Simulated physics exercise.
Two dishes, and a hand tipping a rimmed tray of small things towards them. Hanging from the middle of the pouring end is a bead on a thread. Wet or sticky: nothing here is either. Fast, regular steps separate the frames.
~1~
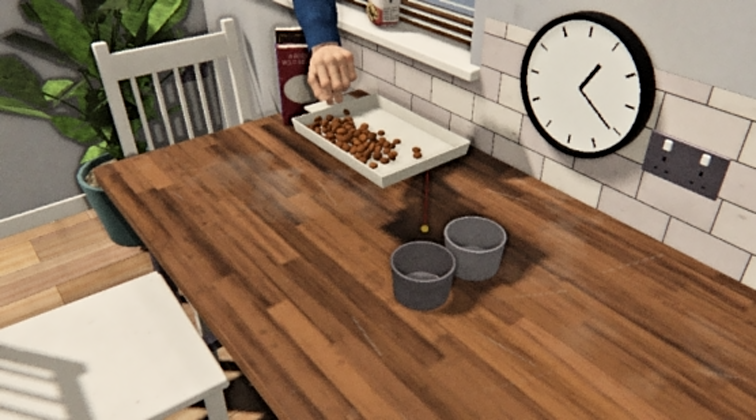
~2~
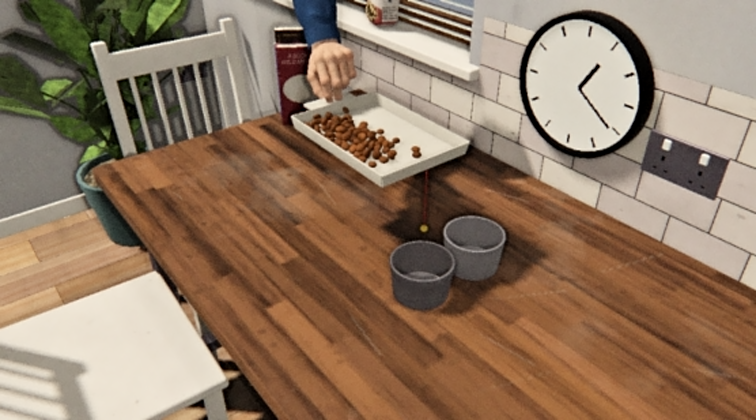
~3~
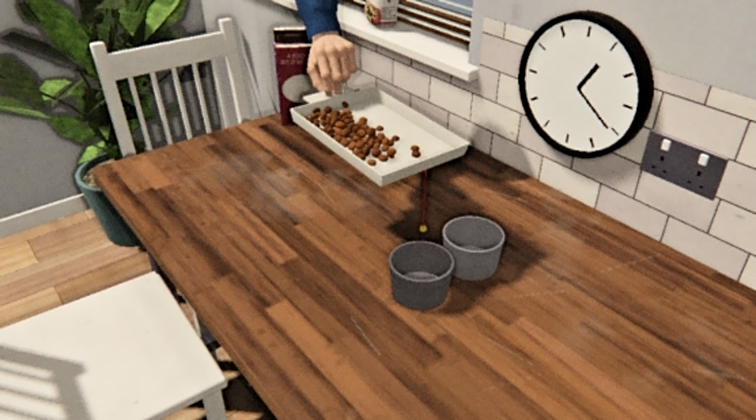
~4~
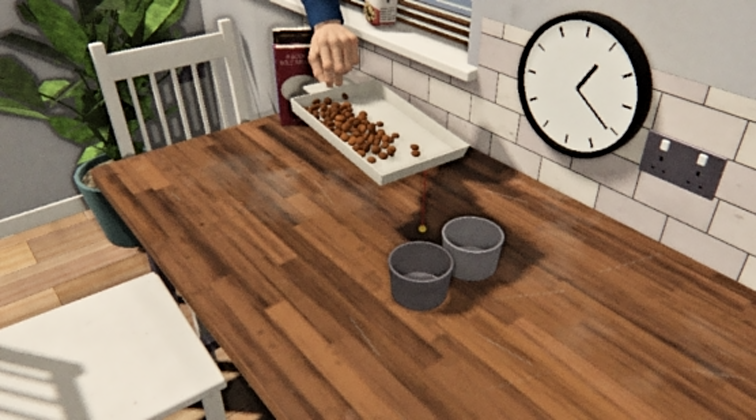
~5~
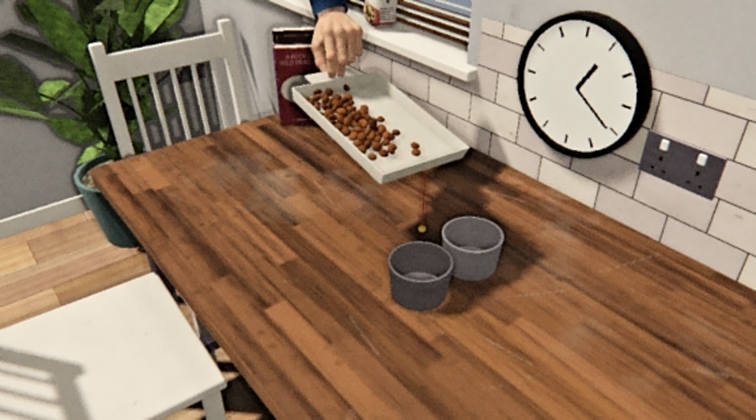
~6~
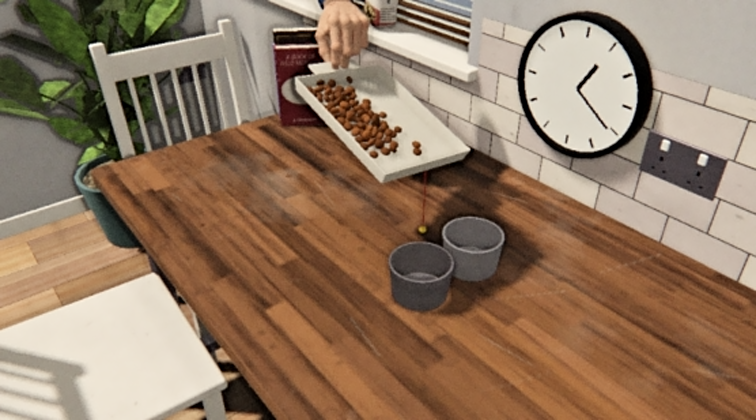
On a wooden table beside a wall clock, a hand holds a pale tray of small brown pieces above two grey dishes, gradually raising its far end and tilting it slightly towards the right, while the pieces stay bunched together.
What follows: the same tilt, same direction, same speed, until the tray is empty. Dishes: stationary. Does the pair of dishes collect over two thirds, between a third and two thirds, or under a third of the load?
The pair collects over two thirds.
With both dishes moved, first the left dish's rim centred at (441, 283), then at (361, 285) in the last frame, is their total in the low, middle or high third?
On the first try the answer is under a third, and on the second it is under a third.
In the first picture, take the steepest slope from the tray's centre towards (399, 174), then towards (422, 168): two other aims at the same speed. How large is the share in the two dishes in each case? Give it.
About 60 % and 70 %.
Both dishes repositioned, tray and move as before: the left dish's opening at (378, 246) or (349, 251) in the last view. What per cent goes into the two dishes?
Respectively 10 % and 0 %.
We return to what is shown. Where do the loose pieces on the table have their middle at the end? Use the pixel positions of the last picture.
Centre: Close to (521, 287).
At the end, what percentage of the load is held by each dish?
Left dish around 10 percent; right dish around 70 percent.
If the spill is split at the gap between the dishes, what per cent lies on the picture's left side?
0 per cent, roughly.
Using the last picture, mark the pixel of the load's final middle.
(471, 260).
Soon after the last picture, tray tipped steeply; most on the tray; a stray few in the right dish; a small part in the air.
A little later, tray tipped past a quarter turn; about a quarter on the tray; a small part in the left dish; about half in the right dish; a small part outside both; a small part in the air.
Later still, tray tipped past a quarter turn; a small part in the left dish; about two thirds in the right dish; about a quarter outside both.
At rest, tray tipped past a quarter turn; a small part in the left dish; about two thirds in the right dish; about a quarter outside both.
